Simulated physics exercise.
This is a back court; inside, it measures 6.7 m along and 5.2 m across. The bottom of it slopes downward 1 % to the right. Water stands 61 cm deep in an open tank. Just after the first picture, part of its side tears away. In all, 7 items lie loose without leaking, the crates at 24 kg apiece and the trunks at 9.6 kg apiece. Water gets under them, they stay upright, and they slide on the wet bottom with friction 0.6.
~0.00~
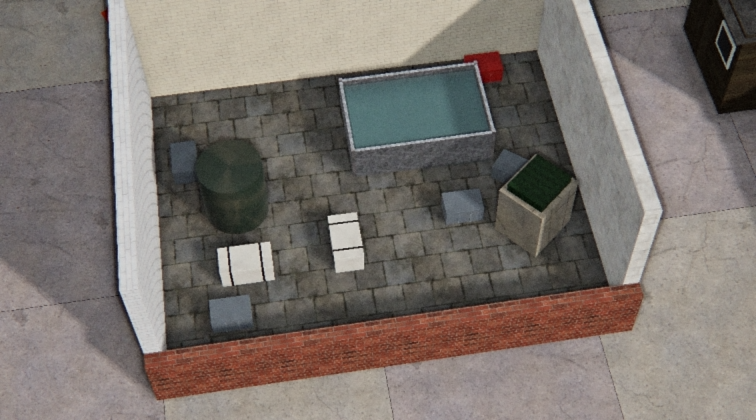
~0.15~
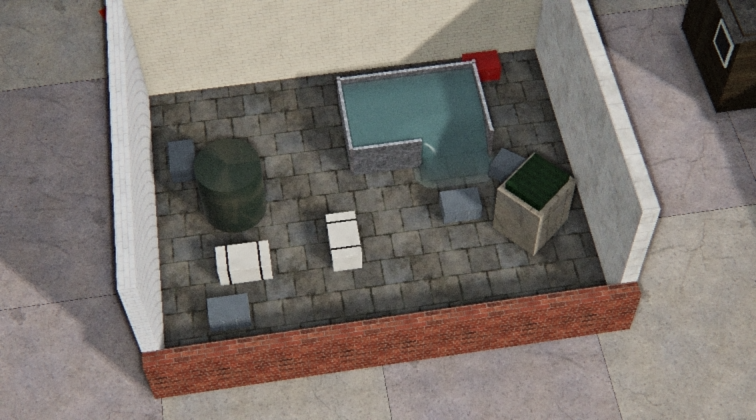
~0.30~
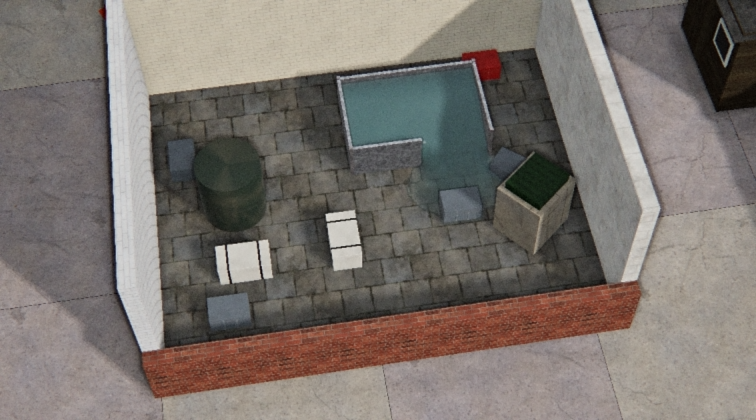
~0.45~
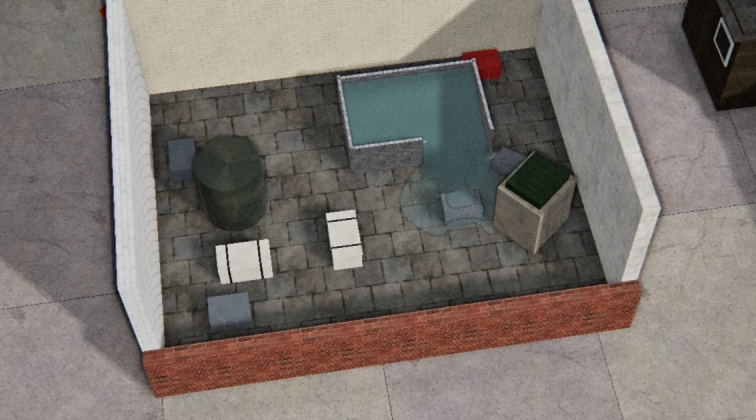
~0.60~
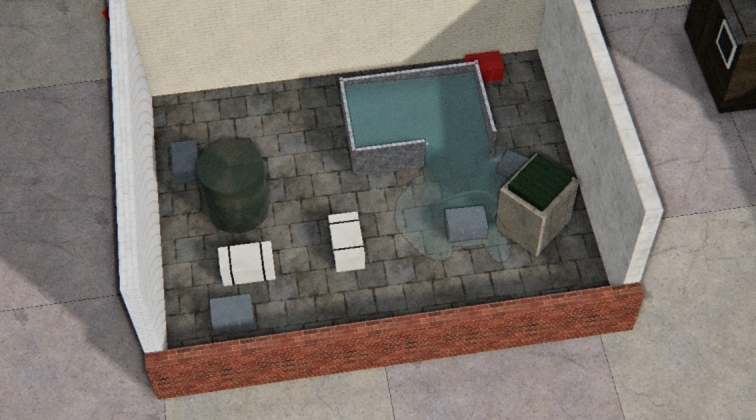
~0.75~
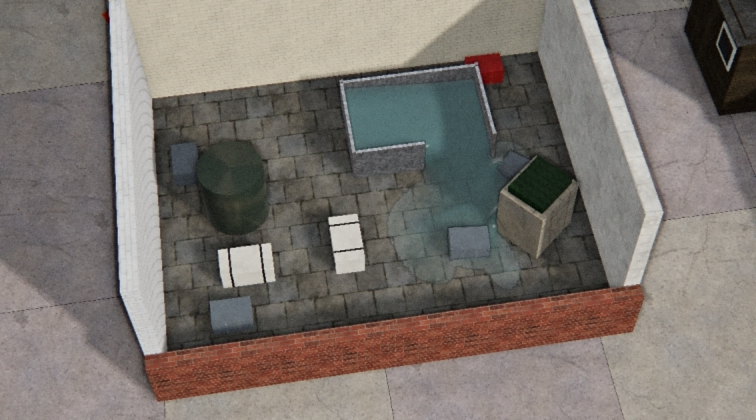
In a walled court, water pours from a broken tank and a grey block shifts slightly.
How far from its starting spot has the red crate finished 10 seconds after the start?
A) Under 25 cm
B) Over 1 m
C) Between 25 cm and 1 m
A, under 25 cm.
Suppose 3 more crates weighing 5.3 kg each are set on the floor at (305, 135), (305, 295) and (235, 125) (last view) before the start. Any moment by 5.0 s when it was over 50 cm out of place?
Result, in listed order: Not exceeded / exceeded / not exceeded.
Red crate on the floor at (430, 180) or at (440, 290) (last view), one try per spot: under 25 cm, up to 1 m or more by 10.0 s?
Well, the first time it covers a big distance, and the second time it covers a big distance.
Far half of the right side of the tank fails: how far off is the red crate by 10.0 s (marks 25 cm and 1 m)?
The red crate is swept away.
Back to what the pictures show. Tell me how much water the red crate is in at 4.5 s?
Depth approx. 3 cm.
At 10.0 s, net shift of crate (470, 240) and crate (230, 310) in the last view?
Respectively: 300 cm / 60 cm.
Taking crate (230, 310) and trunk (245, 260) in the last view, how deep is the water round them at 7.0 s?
First roughly 7 cm, second roughly 7 cm.
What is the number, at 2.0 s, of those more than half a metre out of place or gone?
At that time I count 2.
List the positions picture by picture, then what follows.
The red crate at (483, 62), on the bottom; water covers 3.0 m2; 0 of 7 have shifted, in the first frame.
The red crate at (481, 61), on the bottom; water covers 3.6 m2; 0 of 7 have shifted, in the second frame.
The red crate at (481, 60), on the bottom; water covers 4.3 m2; 0 of 7 have shifted, in the third frame.
The red crate at (482, 59) rests on the ground; water covers 5.1 m2; 1 of 7 have shifted, in the fourth frame.
The red crate at (484, 61) rests on the ground; water covers 5.9 m2; 2 of 7 have shifted, in the fifth frame.
The red crate at (484, 64) rests on the ground; water covers 6.9 m2; 2 of 7 have shifted, in the sixth frame.
After 2.0 s the red crate is near (484, 64), 0.0 m from its start, aground; 1 afloat.
After 4.5 s the red crate is near (484, 64), 0.0 m from its start, aground; 1 afloat.
After 7.0 s the red crate is near (484, 64), 0.0 m from its start, aground; 1 afloat.
After 10.0 s the red crate is near (484, 64), 0.0 m from its start, aground; 2 afloat.
